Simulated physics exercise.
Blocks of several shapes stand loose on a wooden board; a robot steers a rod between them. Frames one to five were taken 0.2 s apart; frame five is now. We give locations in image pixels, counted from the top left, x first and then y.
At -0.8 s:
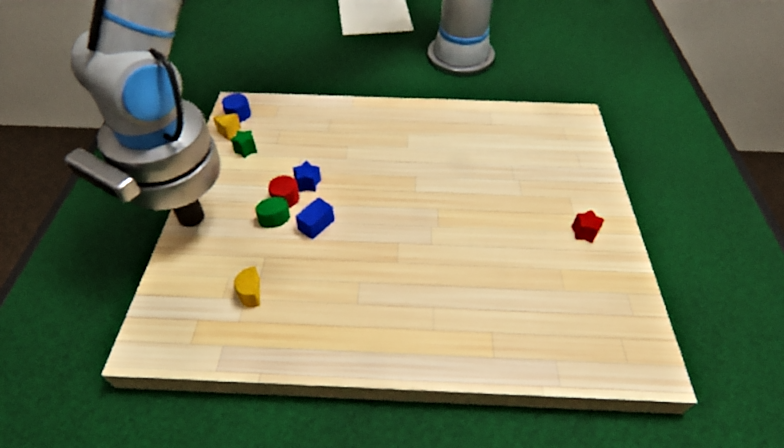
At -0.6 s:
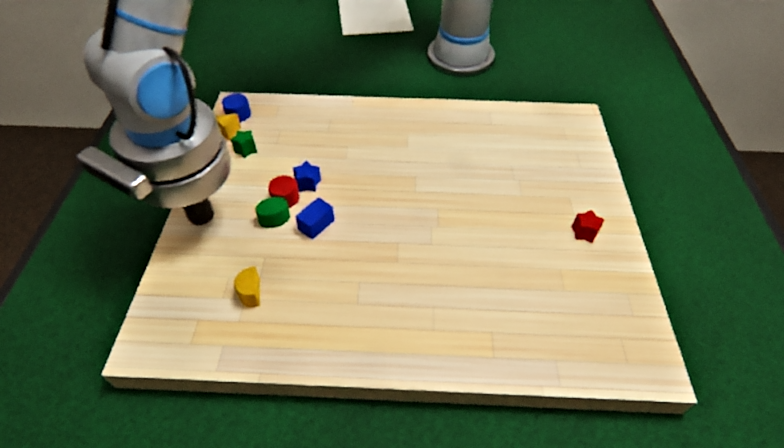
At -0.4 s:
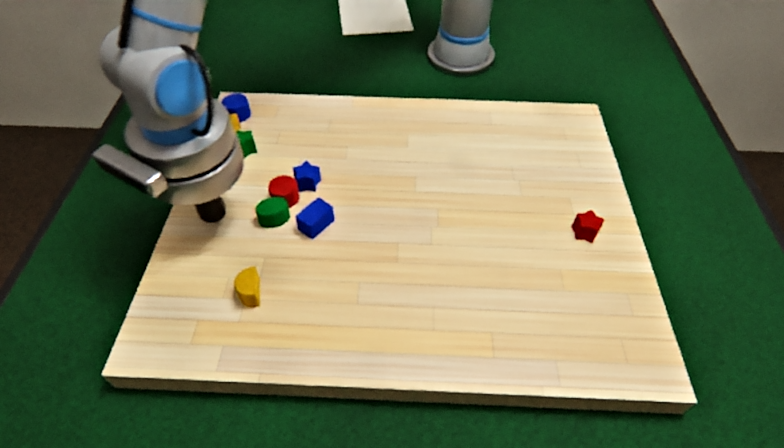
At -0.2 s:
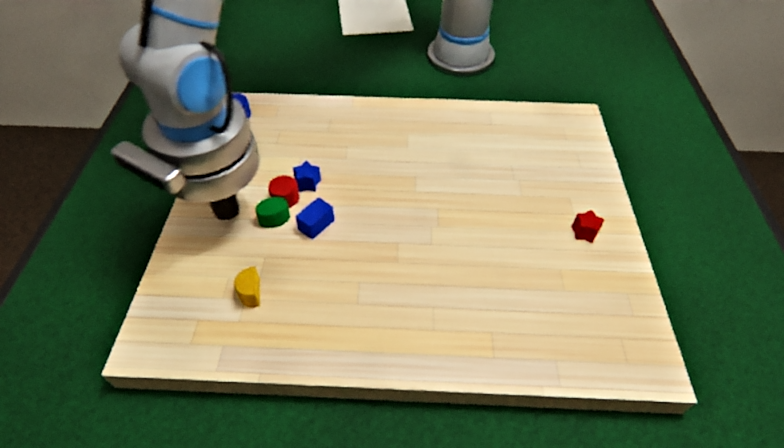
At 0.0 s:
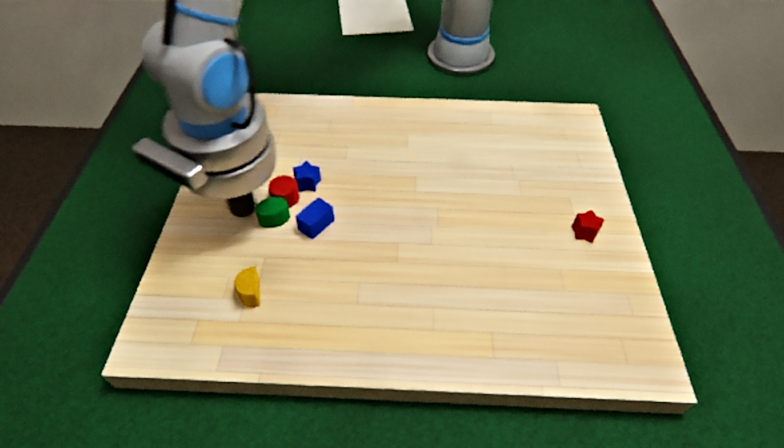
A robot arm moves its dark rod rightward over a wooden board toward still, colorful blocks.
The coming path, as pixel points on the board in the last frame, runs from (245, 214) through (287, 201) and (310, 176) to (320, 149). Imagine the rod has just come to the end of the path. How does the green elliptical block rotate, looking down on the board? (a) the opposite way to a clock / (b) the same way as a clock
Correct choice: B.
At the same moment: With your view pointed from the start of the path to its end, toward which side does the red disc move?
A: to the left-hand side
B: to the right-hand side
The one that fits is B, to the right-hand side.
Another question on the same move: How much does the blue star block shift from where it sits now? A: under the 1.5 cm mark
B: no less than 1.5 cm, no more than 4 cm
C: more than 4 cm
C: More than 4 cm.
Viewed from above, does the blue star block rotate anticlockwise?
In short: Yes.
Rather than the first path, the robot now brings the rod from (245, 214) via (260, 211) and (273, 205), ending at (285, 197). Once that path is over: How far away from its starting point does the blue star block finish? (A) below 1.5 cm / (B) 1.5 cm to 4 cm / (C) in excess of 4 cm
B (1.5 cm to 4 cm)
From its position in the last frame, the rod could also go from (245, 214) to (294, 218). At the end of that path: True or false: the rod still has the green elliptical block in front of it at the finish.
My answer: True.
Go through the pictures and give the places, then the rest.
Rod tip (192, 218); block tops, green elliptical block (271, 205); red disc (282, 185); blue star block (306, 170); blue oblong block (314, 211), in the first picture.
Rod (202, 217); blocks unchanged, in the second picture.
Rod (213, 214); blocks unchanged, in the third picture.
Rod (228, 212); blocks unchanged, in the fourth picture.
Rod (244, 209); green elliptical block (271, 205); red disc (282, 185); blue star block (306, 170); blue oblong block (314, 211), in the fifth picture.
The first path, step by step. One third of the way, rod (286, 196); green elliptical block (284, 207), turned 25° clockwise; red disc (309, 178); blue star block (320, 162), turned 50° anticlockwise.
Two thirds of the way, rod (310, 171); green elliptical block (284, 207), turned 25° clockwise; red disc (333, 166); blue star block (334, 150), turned 70° anticlockwise.
At the end, rod (319, 144); green elliptical block (284, 207), turned 25° clockwise; red disc (333, 166); blue star block (336, 147), turned 35° anticlockwise; blue oblong block in place.
